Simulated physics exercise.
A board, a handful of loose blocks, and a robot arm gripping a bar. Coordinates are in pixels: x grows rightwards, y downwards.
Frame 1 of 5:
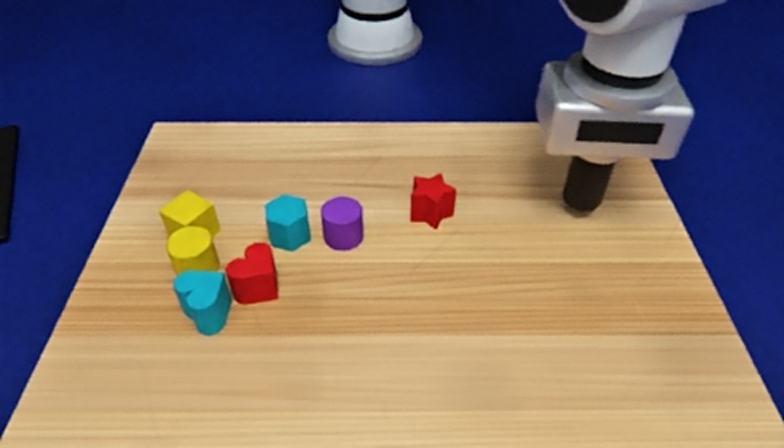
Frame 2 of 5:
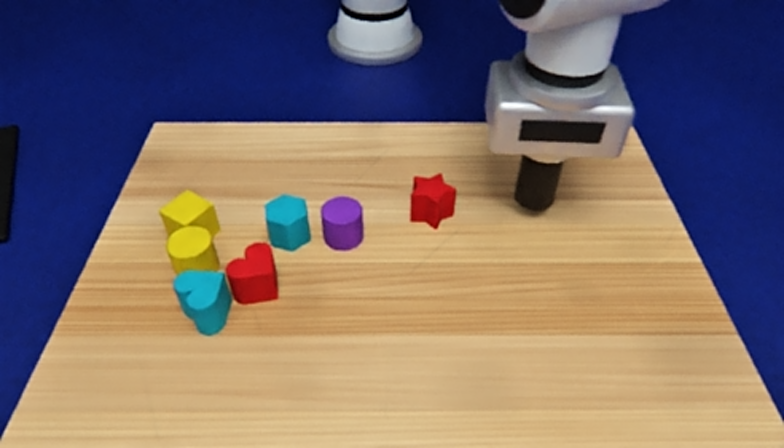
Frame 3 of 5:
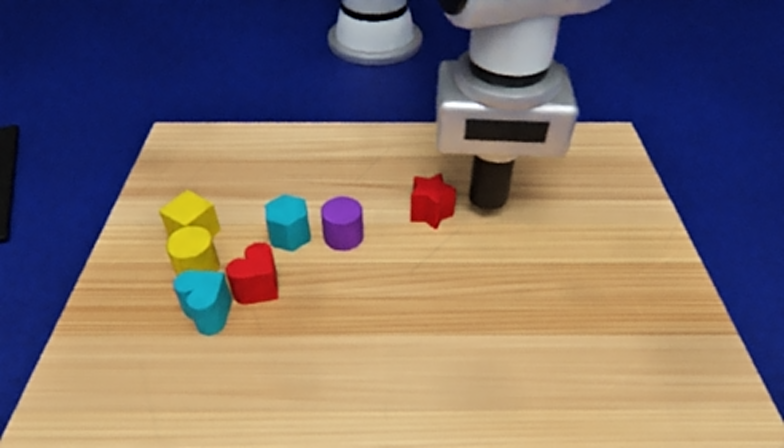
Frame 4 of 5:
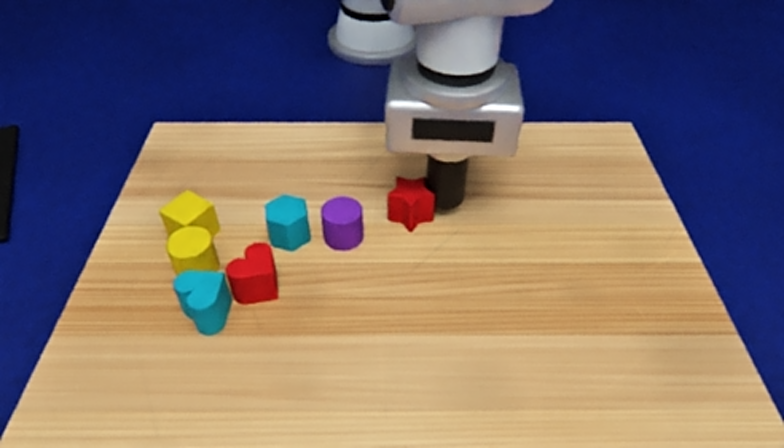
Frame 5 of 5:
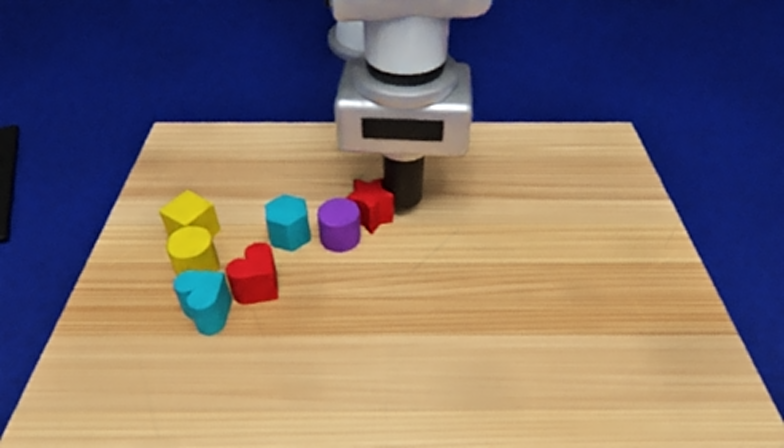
A robot arm holding a dark bar moved left across the wooden table, reached the red star block and pushed it left until it was up against the purple cylinder, near the other colorful blocks.
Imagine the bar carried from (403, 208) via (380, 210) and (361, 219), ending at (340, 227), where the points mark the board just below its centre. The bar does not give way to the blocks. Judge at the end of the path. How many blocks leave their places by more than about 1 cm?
It displaces three or more.
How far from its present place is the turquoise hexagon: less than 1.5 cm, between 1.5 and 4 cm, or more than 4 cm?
Travel: 1.5-4 cm.
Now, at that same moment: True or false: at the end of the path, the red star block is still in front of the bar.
It is true.
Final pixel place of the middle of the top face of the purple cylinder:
Its top middle will sit at (288, 241).
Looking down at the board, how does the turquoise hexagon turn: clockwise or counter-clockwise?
It goes clockwise.
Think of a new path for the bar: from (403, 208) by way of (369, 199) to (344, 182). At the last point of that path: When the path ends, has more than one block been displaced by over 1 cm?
Short answer: No.
The first path, step by step. Halfway along, bar at (369, 202); turquoise hexagon at (278, 210), turned 25° clockwise; purple cylinder at (315, 223); red star block at (334, 198).
At the end, bar at (339, 215); red heart block at (248, 263); turquoise hexagon at (266, 212), turned 50° clockwise; purple cylinder at (288, 241); red star block at (305, 215), turned 10° anticlockwise.
